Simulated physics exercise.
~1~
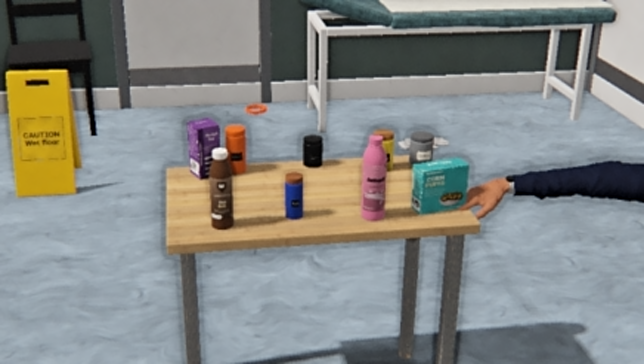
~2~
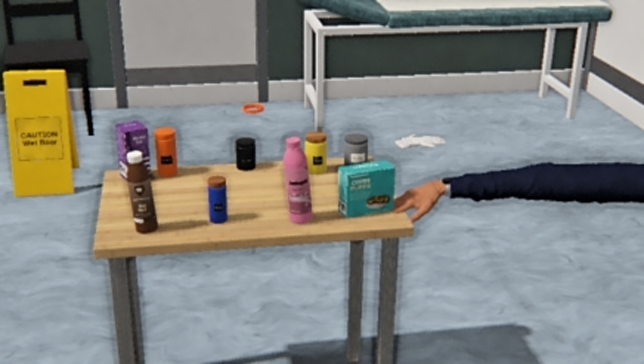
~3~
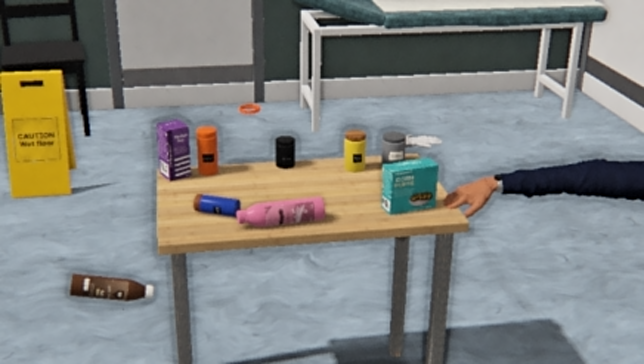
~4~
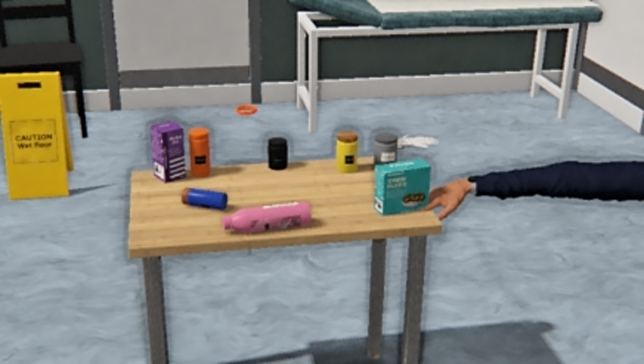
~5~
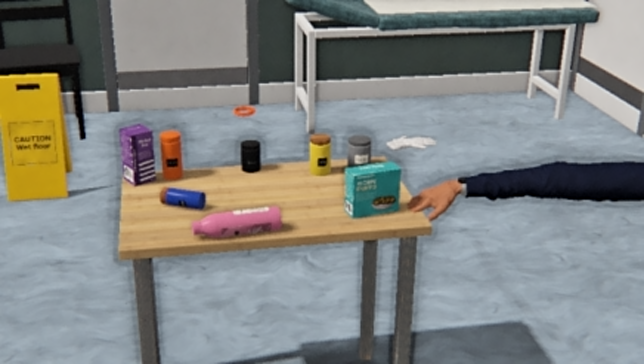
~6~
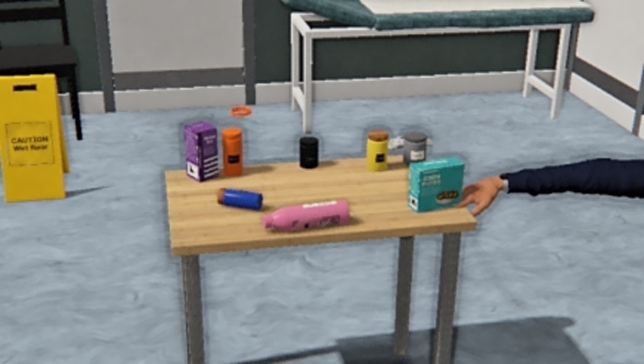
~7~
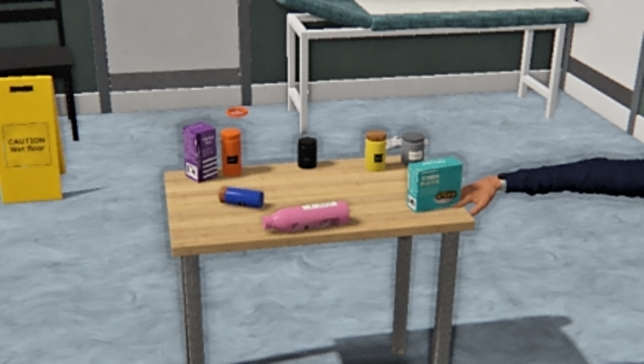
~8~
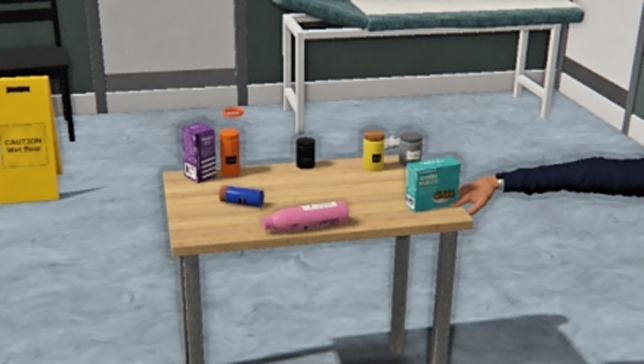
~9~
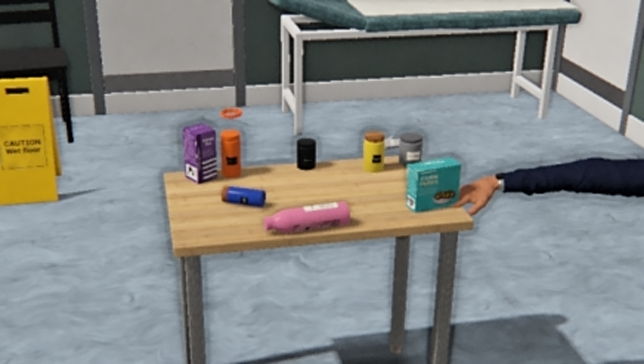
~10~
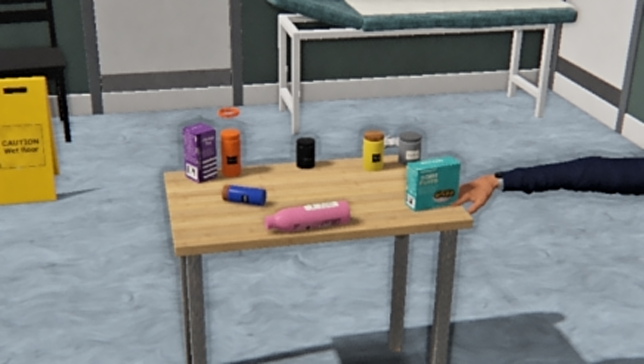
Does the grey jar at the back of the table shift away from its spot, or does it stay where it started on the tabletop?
The grey jar stays where it started on the tabletop, still standing at the back right behind the turquoise packet.
In a clinic-like room with a padded couch and a yellow caution sign behind, a small wooden table is seen from the front and slightly above. A brown bottle, a blue shaker and a pink bottle stand towards its front, a turquoise packet at the right, and a purple carton with orange, black, yellow and grey jars along the back. A hand at the right edge moves the table left, then back right. The pink bottle and blue shaker topple, and the brown bottle drops off the left side. The table goes left and right again, then rests, the others still upright.
